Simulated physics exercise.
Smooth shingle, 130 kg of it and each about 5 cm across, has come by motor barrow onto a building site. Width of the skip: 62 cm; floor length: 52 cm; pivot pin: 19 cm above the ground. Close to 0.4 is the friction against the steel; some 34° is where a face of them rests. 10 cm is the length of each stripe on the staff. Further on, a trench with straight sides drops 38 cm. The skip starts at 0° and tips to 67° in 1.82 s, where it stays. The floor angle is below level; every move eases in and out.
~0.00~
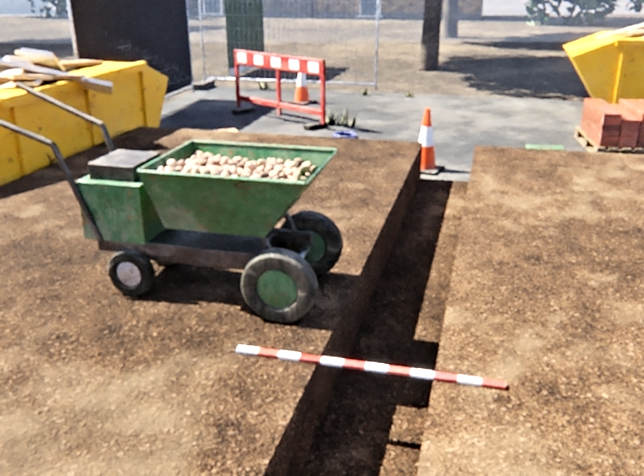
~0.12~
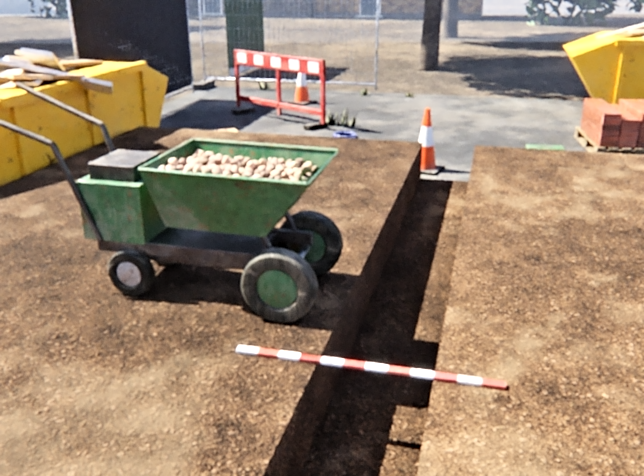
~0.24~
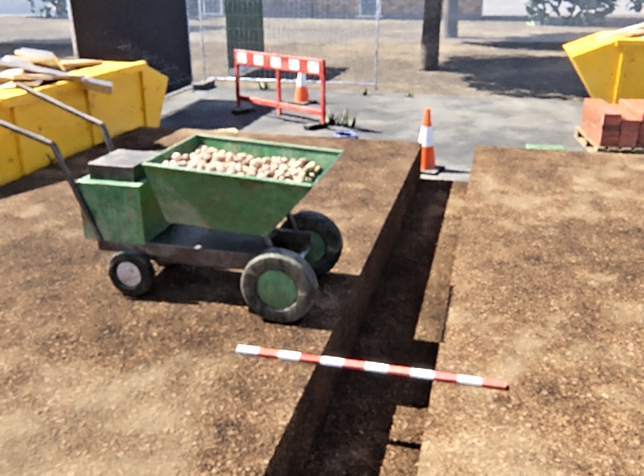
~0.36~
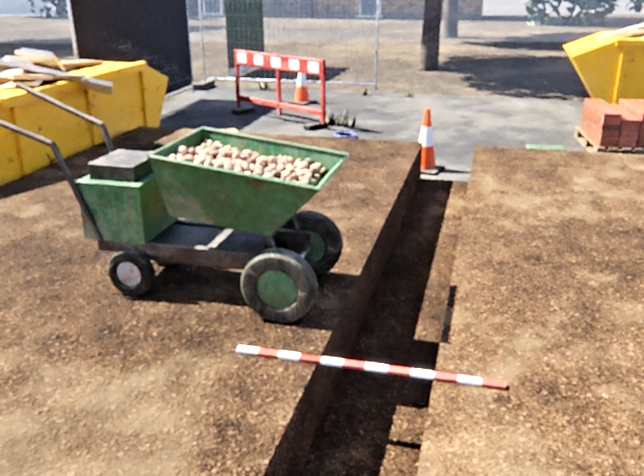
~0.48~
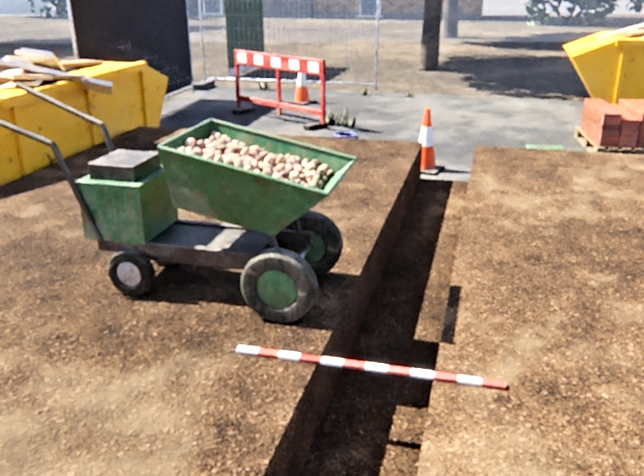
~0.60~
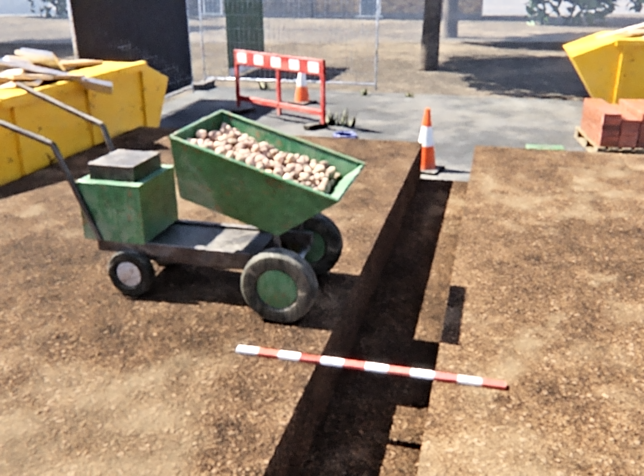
A green motor barrow loaded with smooth, pale stones stood beside a straight trench on a building site, and its skip slowly tilted up, the back rising and the front edge dipping to the right.
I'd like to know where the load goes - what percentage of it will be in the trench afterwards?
I would put it at about 66 per cent.
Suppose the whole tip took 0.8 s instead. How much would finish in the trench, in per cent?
Roughly 50 per cent.
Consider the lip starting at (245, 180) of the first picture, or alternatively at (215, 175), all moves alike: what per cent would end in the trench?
Around 100% for the first place and 95% for the second.
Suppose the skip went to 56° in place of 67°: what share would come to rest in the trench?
Roughly 55 percent.
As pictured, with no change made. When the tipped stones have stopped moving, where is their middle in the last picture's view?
Somewhere near pixel (428, 359).
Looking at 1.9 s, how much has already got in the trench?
Around 30 per cent of it, at that instant.
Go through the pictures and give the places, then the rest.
Lip at (305, 184), floor tilted 0°, highest stones at (236, 165), in the first frame.
Lip at (307, 185), floor tilted 1°, highest stones at (229, 163); the stones move at 0.1 m/s on average, in the second frame.
Lip at (312, 186), floor tilted 3°, highest stones at (221, 159); the stones move at 0.2 m/s on average, in the third frame.
Lip at (319, 190), floor tilted 7°, highest stones at (212, 151); the stones move at 0.3 m/s on average, in the fourth frame.
The skip is at 12°, its lip at (328, 194); the top of the load is at (218, 143); the stones move at 0.4 m/s on average, in the fifth frame.
The skip is at 17°, its lip at (338, 201); the top of the load is at (222, 134); the stones move at 0.5 m/s on average, in the sixth frame.
After 1.4 s the floor is at 56°; 99 % in the skip, 1 % in the trench; the foremost stones are at (407, 259).
After 1.9 s the floor is at 67°; 48 % in the skip, 29 % in the trench, 22 % past the trench; the foremost stones are at (527, 313).
After 2.3 s the floor is at 67°; 23 % in the skip, 43 % in the trench, 34 % past the trench; the foremost stones are at (592, 313).
After 4.2 s the floor is at 67°; 0 % in the skip, 66 % in the trench, 34 % past the trench; the foremost stones are at (619, 315).
